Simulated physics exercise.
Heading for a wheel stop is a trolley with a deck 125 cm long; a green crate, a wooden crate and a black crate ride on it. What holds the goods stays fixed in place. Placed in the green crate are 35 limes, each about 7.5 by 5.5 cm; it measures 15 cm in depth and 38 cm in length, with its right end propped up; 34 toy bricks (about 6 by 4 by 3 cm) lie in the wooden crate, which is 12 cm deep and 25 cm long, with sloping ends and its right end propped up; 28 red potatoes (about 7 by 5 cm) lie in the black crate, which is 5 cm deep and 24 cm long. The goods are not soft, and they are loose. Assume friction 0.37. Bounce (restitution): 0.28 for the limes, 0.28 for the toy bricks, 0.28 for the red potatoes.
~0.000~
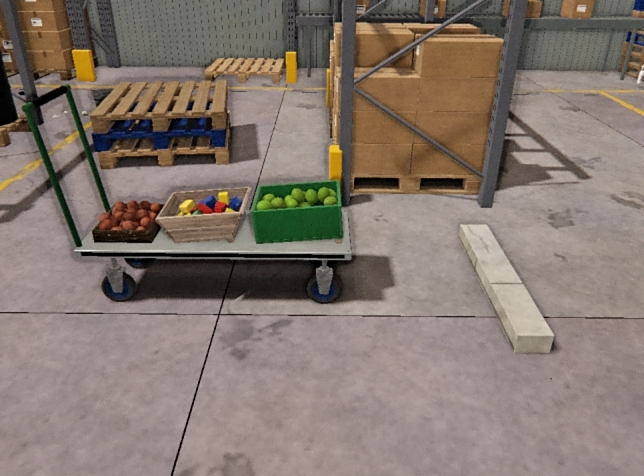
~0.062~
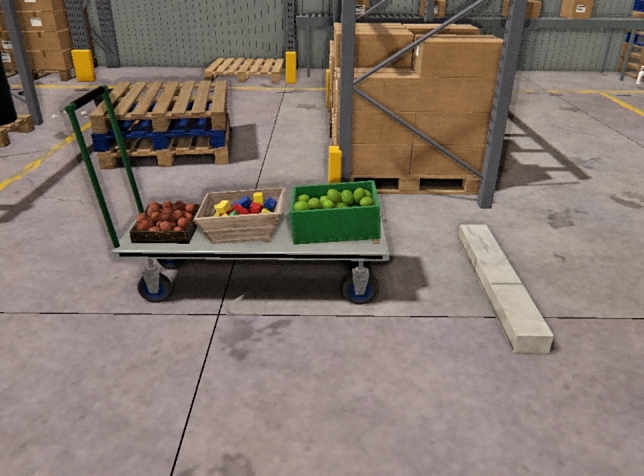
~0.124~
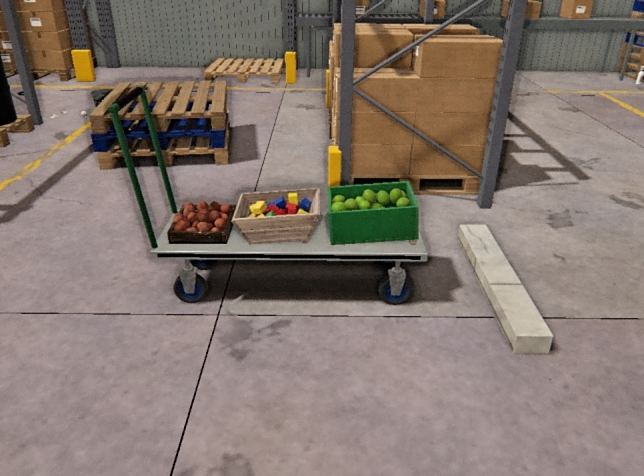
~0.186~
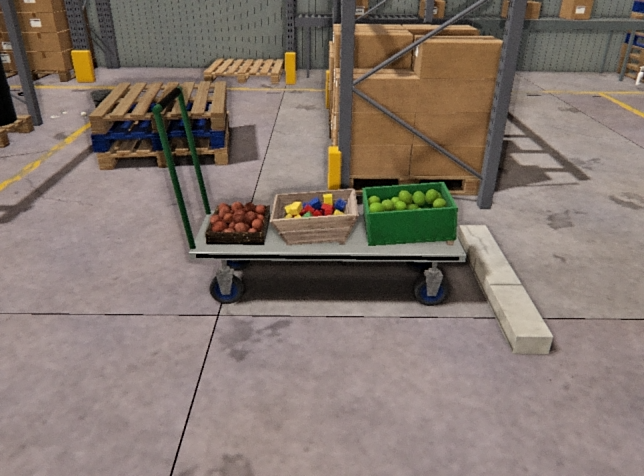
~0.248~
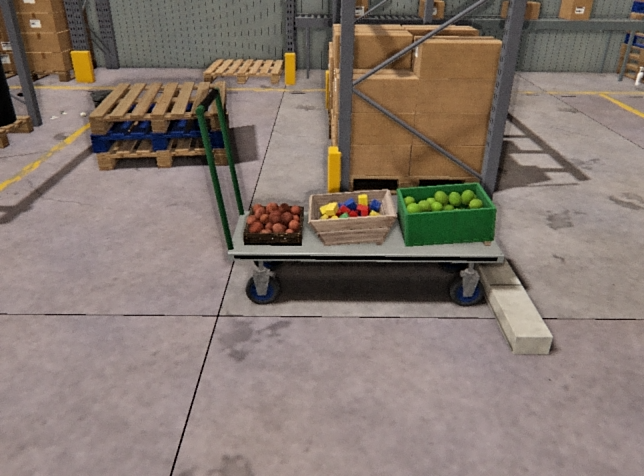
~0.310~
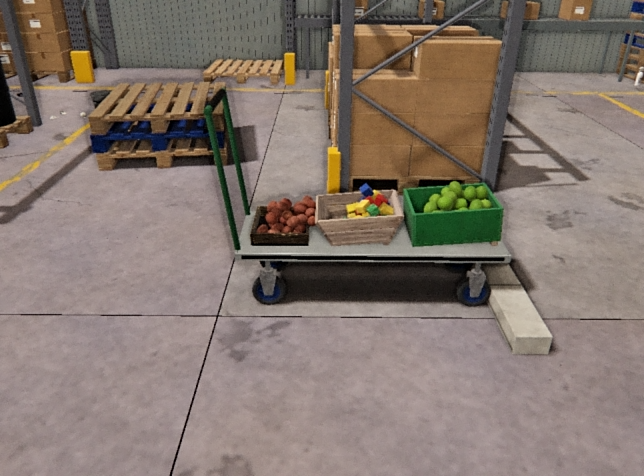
The video shows a flat trolley carrying red potatoes, colourful toy bricks and limes in three crates, rolling rightward across a warehouse floor to a low pale block, where it stops and the goods shift toward the right.
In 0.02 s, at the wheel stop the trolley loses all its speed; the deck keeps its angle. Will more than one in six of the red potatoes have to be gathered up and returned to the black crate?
Yes.
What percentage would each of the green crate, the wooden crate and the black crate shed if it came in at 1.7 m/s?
Green crate 0 %, wooden crate 0 %, black crate 20 %.
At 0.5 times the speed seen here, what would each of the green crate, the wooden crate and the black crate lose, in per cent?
Then the green crate sheds 0 per cent, the wooden crate 0 per cent, and the black crate 20 per cent.
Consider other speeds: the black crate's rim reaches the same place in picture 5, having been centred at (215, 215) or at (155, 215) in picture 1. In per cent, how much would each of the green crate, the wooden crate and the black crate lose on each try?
Losses in order of the tries would be green crate 0 and 0 %, wooden crate 0 and 10 %, black crate 10 and 20 %.
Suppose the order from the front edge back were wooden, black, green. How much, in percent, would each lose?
Green crate 0 %, wooden crate 20 %, black crate 30 %.
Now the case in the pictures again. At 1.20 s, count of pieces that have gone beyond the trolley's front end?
Roughly 1 pieces.
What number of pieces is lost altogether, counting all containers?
Roughly 12 pieces.
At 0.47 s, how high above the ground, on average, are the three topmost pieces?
Mean height: Some 66 cm.
After 0.35 s, green crate 35 in, 0 out, wooden crate 34 in, 0 out and black crate 24 in, 4 out.
After 0.47 s, green crate 35 in, 0 out, wooden crate 32 in, 2 out and black crate 21 in, 7 out.
After 0.70 s, green crate 34 in, 1 out, wooden crate 32 in, 2 out and black crate 19 in, 9 out.
Final count (at 1.20 s), green crate 34 in, 1 out, wooden crate 32 in, 2 out and black crate 18 in, 10 out. Asked share, 10 of 28, 36 per cent.
